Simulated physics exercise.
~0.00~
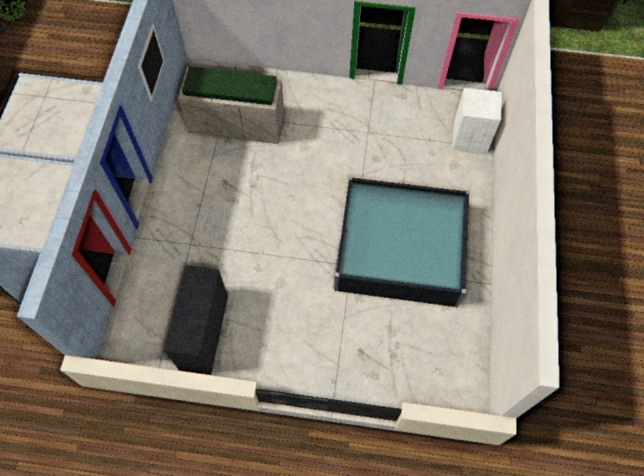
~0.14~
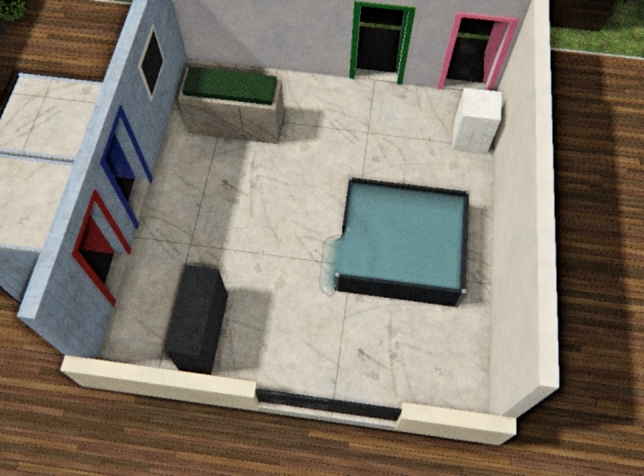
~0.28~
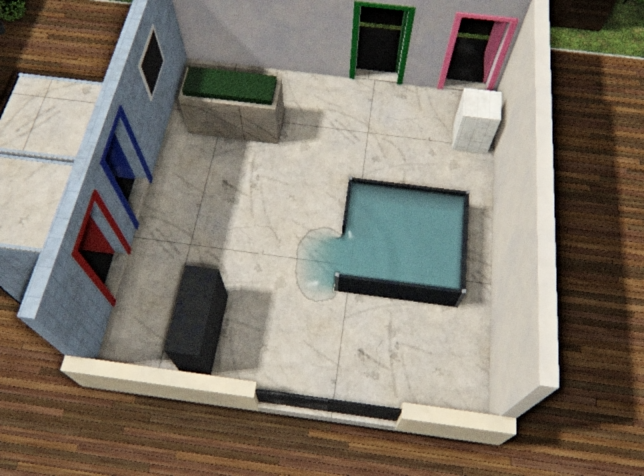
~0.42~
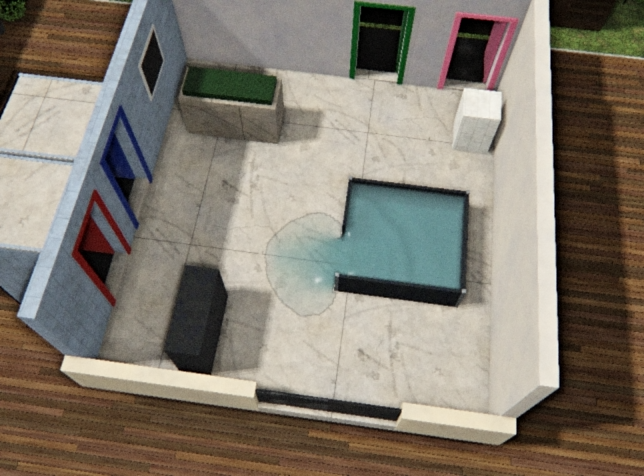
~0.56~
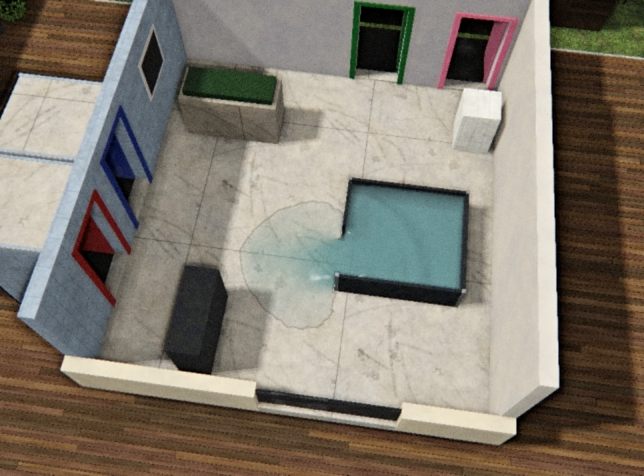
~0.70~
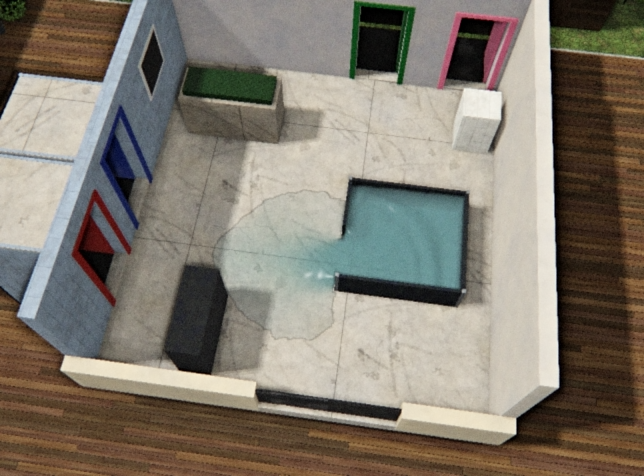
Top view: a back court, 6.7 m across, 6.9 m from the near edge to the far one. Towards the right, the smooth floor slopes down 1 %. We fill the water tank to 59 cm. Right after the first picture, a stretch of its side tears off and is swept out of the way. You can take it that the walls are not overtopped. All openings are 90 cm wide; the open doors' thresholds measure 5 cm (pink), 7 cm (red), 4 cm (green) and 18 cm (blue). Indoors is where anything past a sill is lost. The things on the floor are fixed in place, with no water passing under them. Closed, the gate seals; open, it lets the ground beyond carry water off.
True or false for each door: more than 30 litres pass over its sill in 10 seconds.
Per door: The pink door: False; the red door: True; the green door: False; the blue door: False.
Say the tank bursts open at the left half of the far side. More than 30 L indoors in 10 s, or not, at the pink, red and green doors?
Pink door surpasses it, red door doesn't reach it, green door surpasses it.
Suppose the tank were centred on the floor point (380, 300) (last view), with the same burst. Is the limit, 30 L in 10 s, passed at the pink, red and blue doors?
Against that limit: Pink not over, red below, blue under.
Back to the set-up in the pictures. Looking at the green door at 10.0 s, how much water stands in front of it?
Some 2.5 centimetres of depth.
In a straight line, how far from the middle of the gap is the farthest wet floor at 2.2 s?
I'd put it close to 4.6 m.
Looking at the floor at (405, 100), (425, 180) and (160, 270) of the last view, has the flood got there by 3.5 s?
Point 1: Unreached; point 2: Unreached; point 3: Reached.
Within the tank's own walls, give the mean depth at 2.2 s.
It averages close to 36 centimetres.
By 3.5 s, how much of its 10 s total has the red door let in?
Roughly 60 percent is in by then.
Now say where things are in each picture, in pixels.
The first frame shows still water, 59 cm deep, in the water tank at (404, 235).
In the second frame, water pours out at (342, 260) and has run 0.6 m, to (329, 290); typically 8 cm deep outside, 59 cm at the water tank's back.
In the third frame, the front is at (310, 236), 0.8 m from the gap at (342, 261); 0.8 m2 of floor is under water; 59 cm left at the back of the water tank.
In the fourth frame, water pours out at (341, 261) and has run 1.3 m, to (273, 246); typically 6 cm deep outside, 59 cm at the water tank's back.
In the fifth frame, the front is at (244, 257), 1.8 m from the gap at (341, 261); 2.8 m2 of floor is under water; 59 cm left at the back of the water tank.
In the sixth frame, the front is at (217, 260), 2.3 m from the gap at (342, 261); 4.1 m2 of floor is under water; 58 cm left at the back of the water tank.
After 1.4 s water covers 25 % of the floor and is deepest (34 cm) near (334, 272); pink door not reached, red door 4 cm at the sill, 0 L in, green door not reached, blue door not reached.
After 2.2 s water covers 35 % of the floor and is deepest (28 cm) near (334, 272); pink door not reached, red door 17 cm at the sill, 35 L in, green door not reached, blue door 17 cm at the sill, 0 L in.
After 3.5 s water covers 50 % of the floor and is deepest (21 cm) near (334, 272); pink door not reached, red door 16 cm at the sill, 125 L in, green door not reached, blue door 14 cm at the sill, 1 L in.
After 6.0 s water covers 70 % of the floor and is deepest (14 cm) near (334, 272); pink door not reached, red door 11 cm at the sill, 192 L in, green door not reached, blue door 11 cm at the sill, 1 L in.
After 10.0 s water covers 95 % of the floor and is deepest (10 cm) near (486, 174); pink door 3 cm at the sill, 0 L in, red door 5 cm at the sill, 209 L in, green door 2 cm at the sill, 0 L in, blue door 5 cm at the sill, 1 L in.
